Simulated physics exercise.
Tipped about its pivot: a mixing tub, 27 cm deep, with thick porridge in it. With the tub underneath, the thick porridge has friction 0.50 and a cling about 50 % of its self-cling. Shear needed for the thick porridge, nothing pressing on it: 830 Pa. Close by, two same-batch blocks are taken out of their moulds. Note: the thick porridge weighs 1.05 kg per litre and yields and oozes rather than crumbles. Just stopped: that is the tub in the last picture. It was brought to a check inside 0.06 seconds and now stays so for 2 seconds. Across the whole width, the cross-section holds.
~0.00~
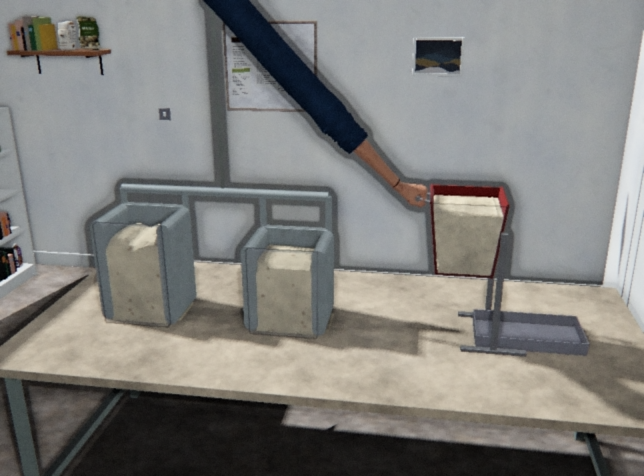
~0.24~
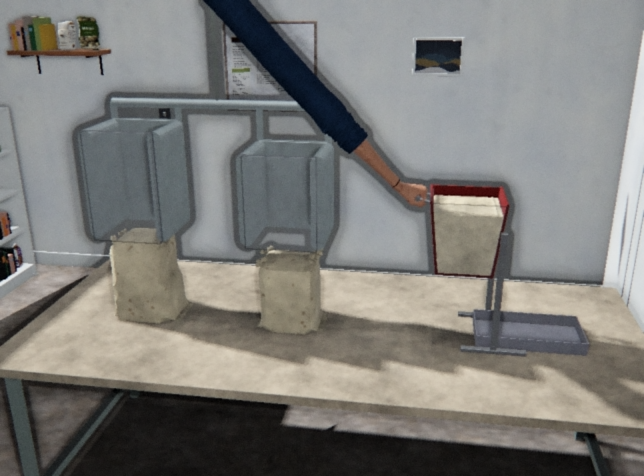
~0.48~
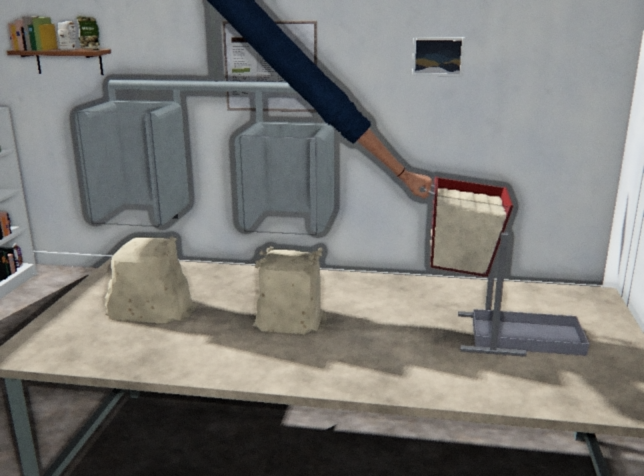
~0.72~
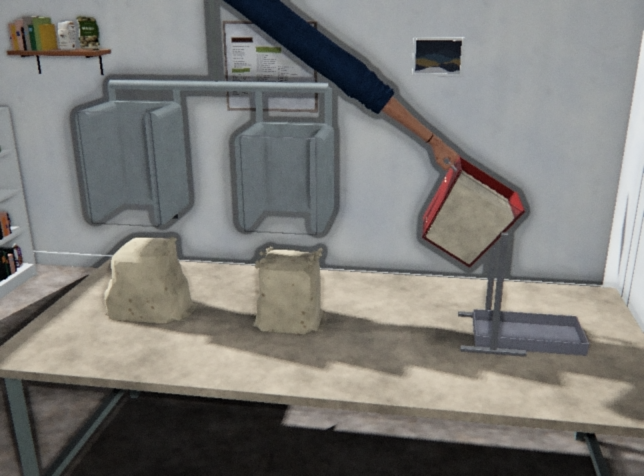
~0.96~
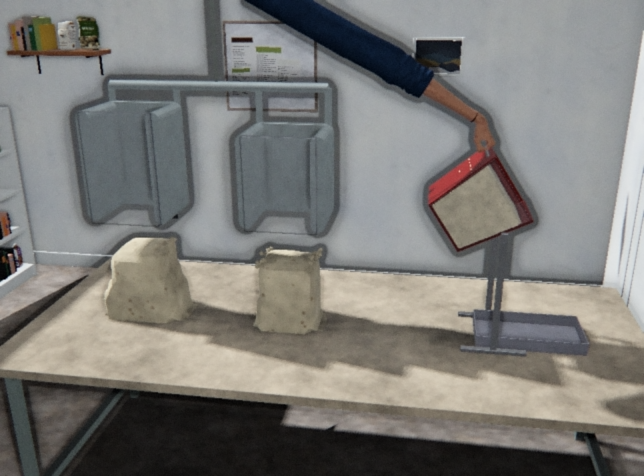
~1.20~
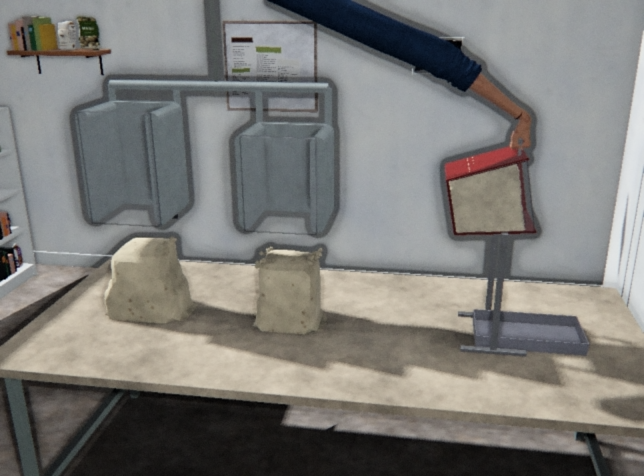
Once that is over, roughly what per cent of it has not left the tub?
Around 100 percent.
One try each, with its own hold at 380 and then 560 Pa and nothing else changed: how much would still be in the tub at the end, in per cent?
In order: Around 75 % and around 100 %.
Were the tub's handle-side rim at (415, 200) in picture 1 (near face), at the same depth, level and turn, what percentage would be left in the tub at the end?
Remaining in tub at end: Approx. 100 %.
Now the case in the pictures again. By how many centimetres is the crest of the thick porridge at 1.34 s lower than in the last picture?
Around 0 cm below its level in the last picture.
After 1.34 s, the tub is at 79 degrees and holds 100 %.
After 1.51 s, the tub is at 79 degrees and holds 100 %.
After 1.68 s, the tub is at 79 degrees and holds 100 %.
After 1.85 s, the tub is at 79 degrees and holds 100 %.
After 3.20 s, the tub is at 79 degrees and holds 100 %.
